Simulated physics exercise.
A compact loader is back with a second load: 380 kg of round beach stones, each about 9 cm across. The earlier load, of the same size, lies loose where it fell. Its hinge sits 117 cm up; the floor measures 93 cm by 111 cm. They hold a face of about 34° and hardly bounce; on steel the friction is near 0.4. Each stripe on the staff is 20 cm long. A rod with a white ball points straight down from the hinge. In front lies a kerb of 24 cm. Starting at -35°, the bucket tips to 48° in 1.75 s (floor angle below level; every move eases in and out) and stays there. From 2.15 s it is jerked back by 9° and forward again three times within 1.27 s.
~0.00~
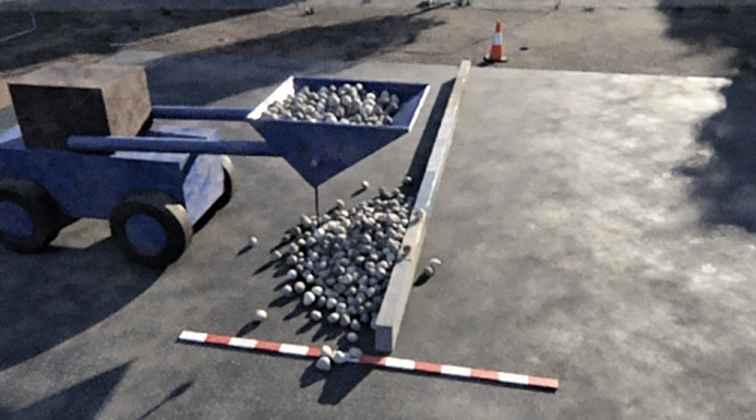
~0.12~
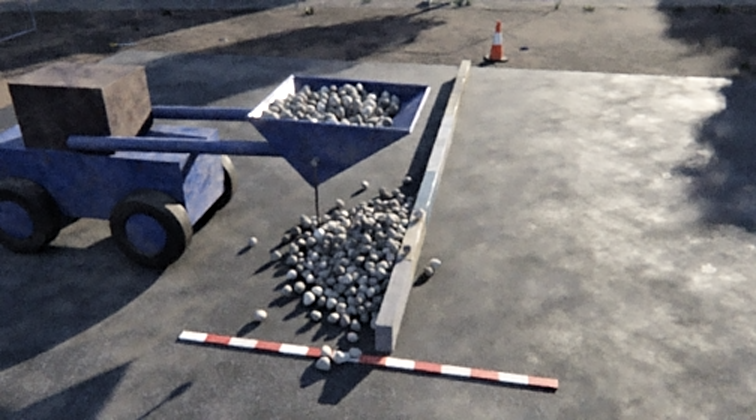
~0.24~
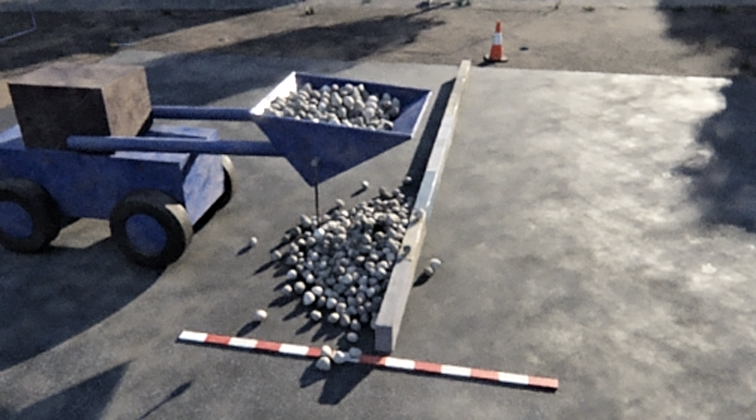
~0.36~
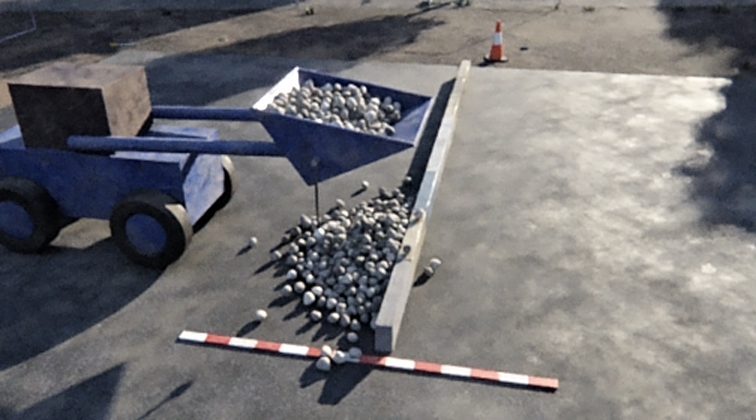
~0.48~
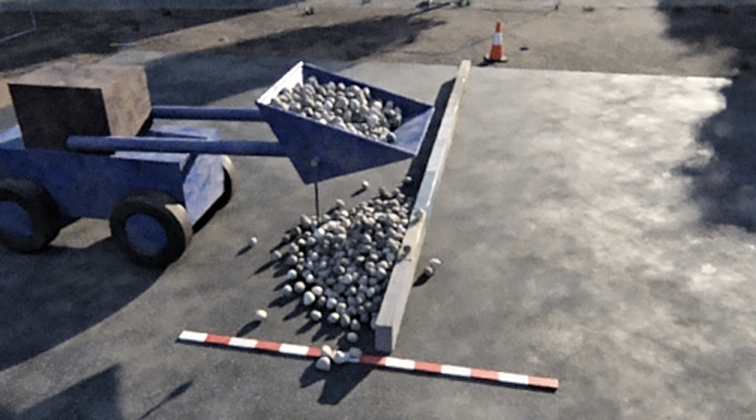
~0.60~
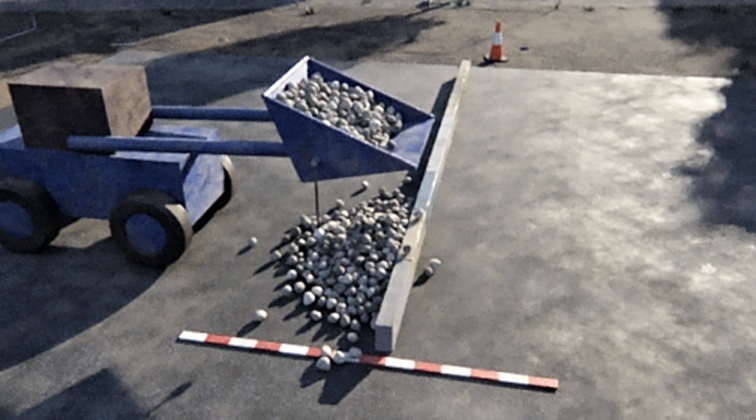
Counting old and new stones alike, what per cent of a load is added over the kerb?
Roughly 64 per cent of a load more.
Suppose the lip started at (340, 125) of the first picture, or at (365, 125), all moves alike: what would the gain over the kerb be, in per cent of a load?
First some 0, then 10 per cent.
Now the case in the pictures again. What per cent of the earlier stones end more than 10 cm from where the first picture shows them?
About 5 per cent.
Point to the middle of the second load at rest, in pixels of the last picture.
Their middle is at about (442, 254).
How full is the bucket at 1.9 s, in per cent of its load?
It holds some 10 per cent.
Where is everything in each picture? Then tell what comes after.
The bucket is at -35°, its lip at (409, 130); the top of the load is at (342, 97). The earlier load is highest near (389, 229), 29 cm above ground level, 100 % on this side of the kerb, in the first frame.
The bucket is at -34°, its lip at (410, 132); the top of the load is at (336, 97); the stones move at 0.1 m/s on average, in the second frame.
The bucket is at -31°, its lip at (412, 137); the top of the load is at (315, 98); the stones move at 0.1 m/s on average, in the third frame.
Lip at (414, 145), floor tilted -26°, highest stones at (307, 92); the stones move at 0.2 m/s on average, in the fourth frame.
Lip at (416, 156), floor tilted -20°, highest stones at (306, 87); the stones move at 0.2 m/s on average, in the fifth frame.
Lip at (416, 168), floor tilted -12°, highest stones at (311, 84); the stones move at 0.3 m/s on average, in the sixth frame.
After 1.3 s the floor is at 35°; in per cent of one load, 91 in the bucket, 108 on this side of the kerb, 1 over the kerb; the foremost stones are at (421, 221).
After 1.9 s the floor is at 48°; in per cent of one load, 11 in the bucket, 140 on this side of the kerb, 49 over the kerb; the foremost stones are at (513, 260).
After 3.9 s the floor is at 48°; in per cent of one load, 0 in the bucket, 136 on this side of the kerb, 64 over the kerb; the foremost stones are at (610, 254).
After 6.6 s the floor is at 48°; in per cent of one load, 0 in the bucket, 136 on this side of the kerb, 64 over the kerb; the foremost stones are at (610, 254). Net gain over the kerb, 64.
